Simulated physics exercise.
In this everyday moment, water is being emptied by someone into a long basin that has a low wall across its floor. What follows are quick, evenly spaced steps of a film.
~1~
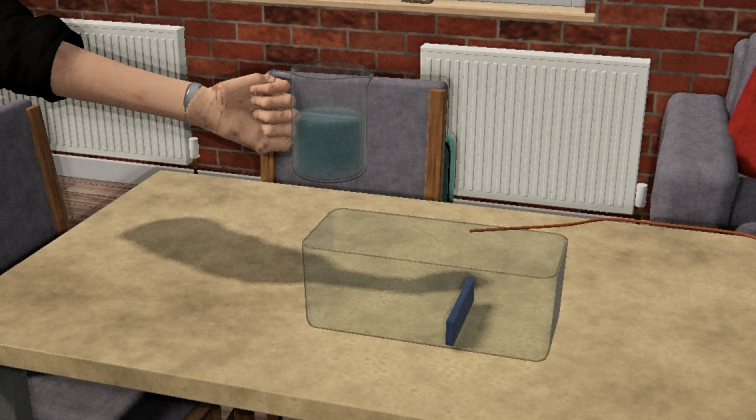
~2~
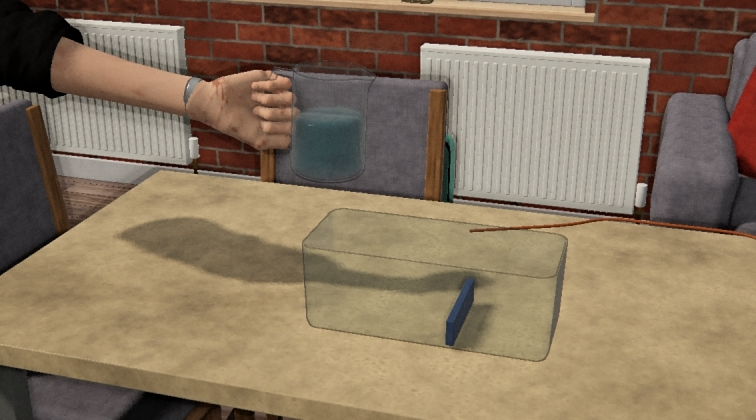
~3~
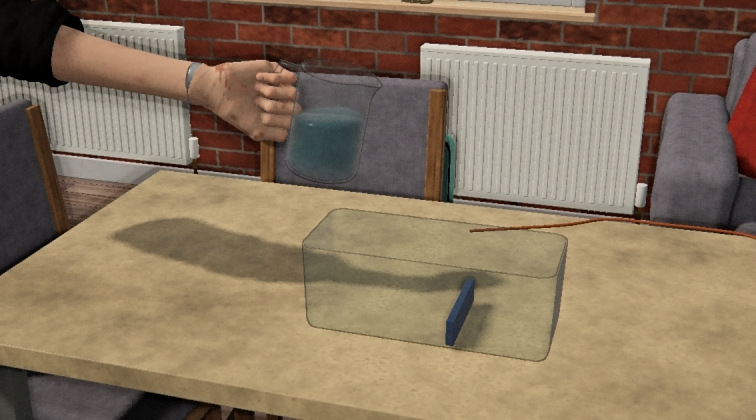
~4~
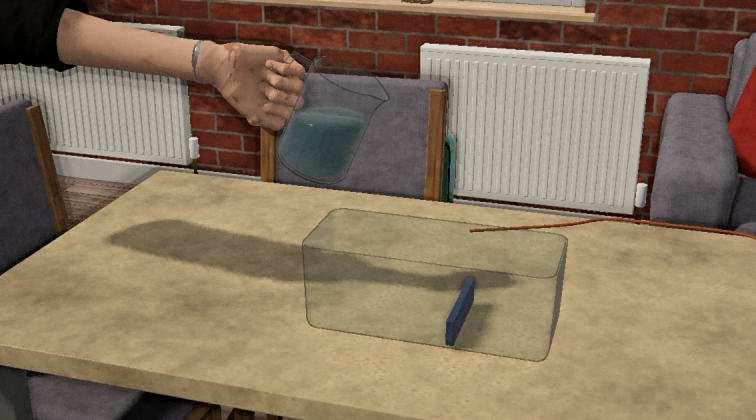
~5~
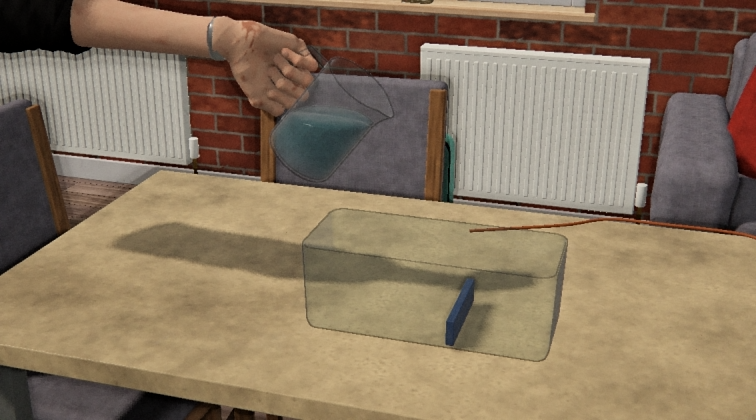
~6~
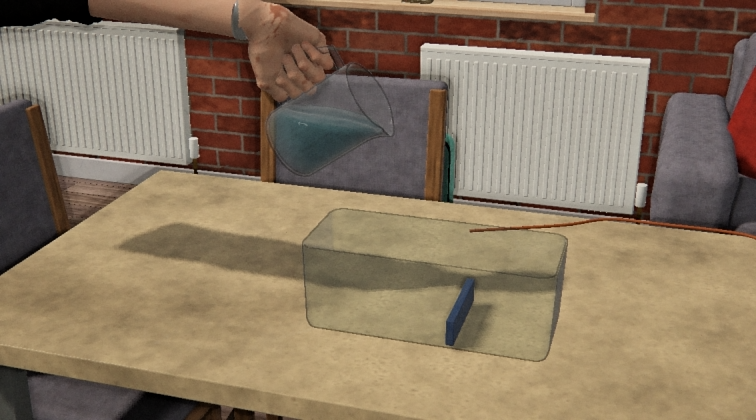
A hand tilts a clear jug of blue-green water rightward above a long clear basin.
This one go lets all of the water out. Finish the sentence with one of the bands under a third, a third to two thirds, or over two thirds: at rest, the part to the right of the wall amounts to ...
At rest, the part to the right of the wall amounts to under a third.
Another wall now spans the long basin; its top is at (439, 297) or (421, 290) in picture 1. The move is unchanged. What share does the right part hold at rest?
With the first placement it is 60 %, with the second 90 %.
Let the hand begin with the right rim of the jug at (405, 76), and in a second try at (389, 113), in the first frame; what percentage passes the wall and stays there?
Near 80 per cent for the first start, near 10 per cent for the second.
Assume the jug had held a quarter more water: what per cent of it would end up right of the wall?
Near 10 in a hundred.
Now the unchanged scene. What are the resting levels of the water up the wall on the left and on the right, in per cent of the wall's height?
The left side ends up close to 50, the right side close to 0.
A moment on, the jug is tipped on its side and 74 per cent is still to pour, 5 is left of the wall and 0 right of it.
Next, the jug is tipped on its side and 34 per cent is still to pour, 44 is left of the wall and 0 right of it.
Then the jug is tipped on its side and 14 per cent is still to pour, 69 is left of the wall and 2 right of it.
Later the jug is tipped on its side and 5 per cent is still to pour, 83 is left of the wall and 4 right of it.
In the end 91 per cent lies left of the wall, 4 right of it and 5 outside.
